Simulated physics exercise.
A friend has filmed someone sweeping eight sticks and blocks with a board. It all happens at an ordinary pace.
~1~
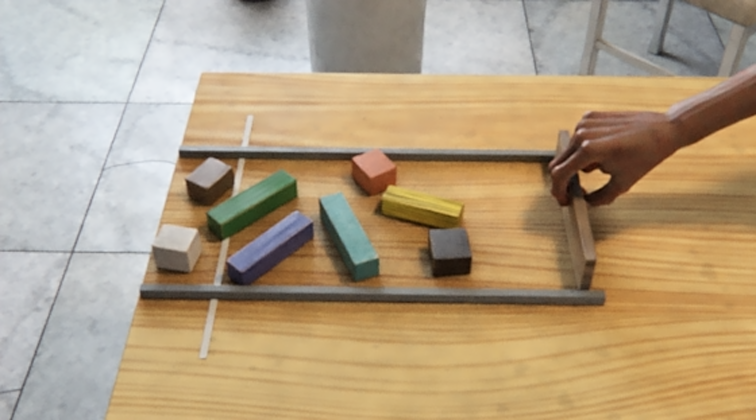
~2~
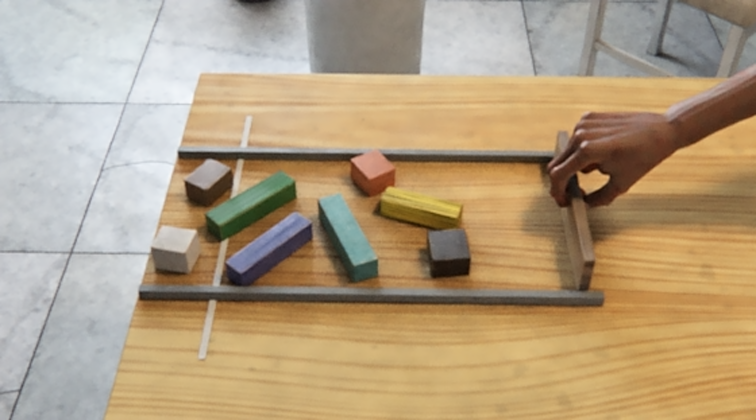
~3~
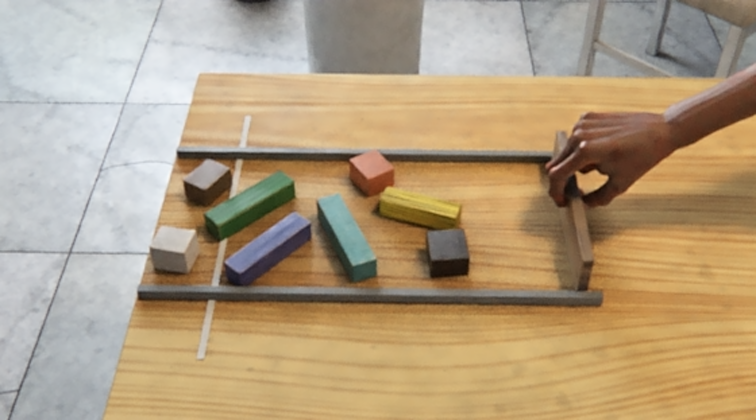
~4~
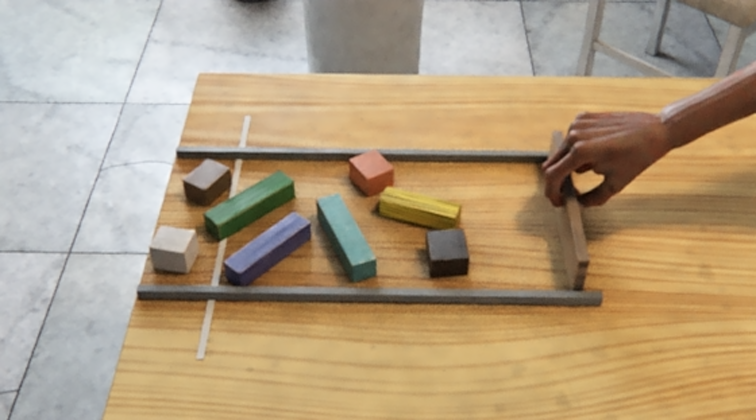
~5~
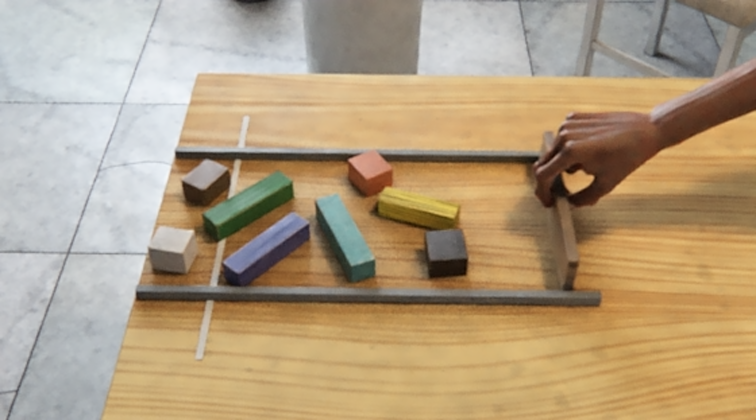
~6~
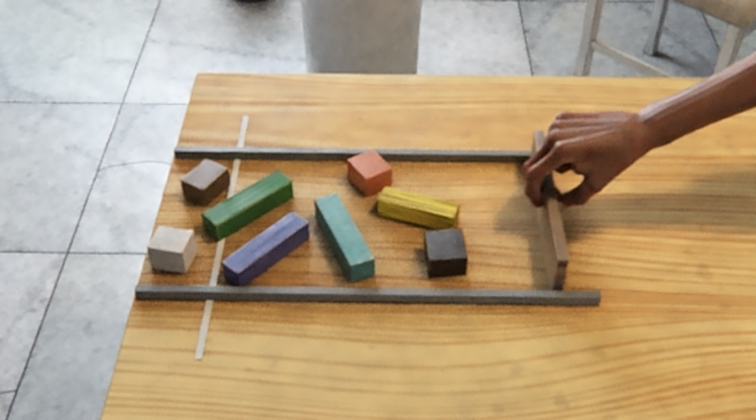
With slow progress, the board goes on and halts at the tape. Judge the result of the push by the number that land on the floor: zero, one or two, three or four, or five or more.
Falls: Three or four.
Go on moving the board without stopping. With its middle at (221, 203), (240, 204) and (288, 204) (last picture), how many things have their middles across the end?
Per position: 4 / 2 / 0.
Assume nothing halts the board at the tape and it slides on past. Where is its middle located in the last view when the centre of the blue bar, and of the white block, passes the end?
With the blue bar it sits around (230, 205), with the white block around (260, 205).
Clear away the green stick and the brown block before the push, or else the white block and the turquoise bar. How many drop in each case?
Counts - first: 2, second: 1.
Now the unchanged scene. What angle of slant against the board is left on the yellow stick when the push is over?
I'd estimate about 35 degrees.
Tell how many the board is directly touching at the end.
3 in contact.
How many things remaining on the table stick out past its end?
It totals 0.
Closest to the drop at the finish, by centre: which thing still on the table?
The turquoise bar.
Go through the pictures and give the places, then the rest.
White block (177, 249); brown block (210, 181); green stick (253, 204); board (573, 207); tape (230, 220), in the first picture.
Brown block (209, 183); board (572, 208), in the second picture.
Green stick (251, 205); black block (447, 253), in the third picture.
White block (174, 249); orange block (371, 173), in the fourth picture.
Brown block (206, 183); turquoise bar (344, 237), in the fifth picture.
White block (172, 249); brown block (206, 183); green stick (249, 205); board (548, 207); tape (225, 221), in the sixth picture.
Early on, none off yet; white block at rest near (172, 249); brown block at rest near (206, 183); green stick at rest near (249, 205).
A while later, none off yet; white block at rest near (172, 249); brown block at rest near (206, 183); green stick moving near (239, 207).
Finally, the number that fall off is three or four; lost, blue bar, green stick, brown block and white block.
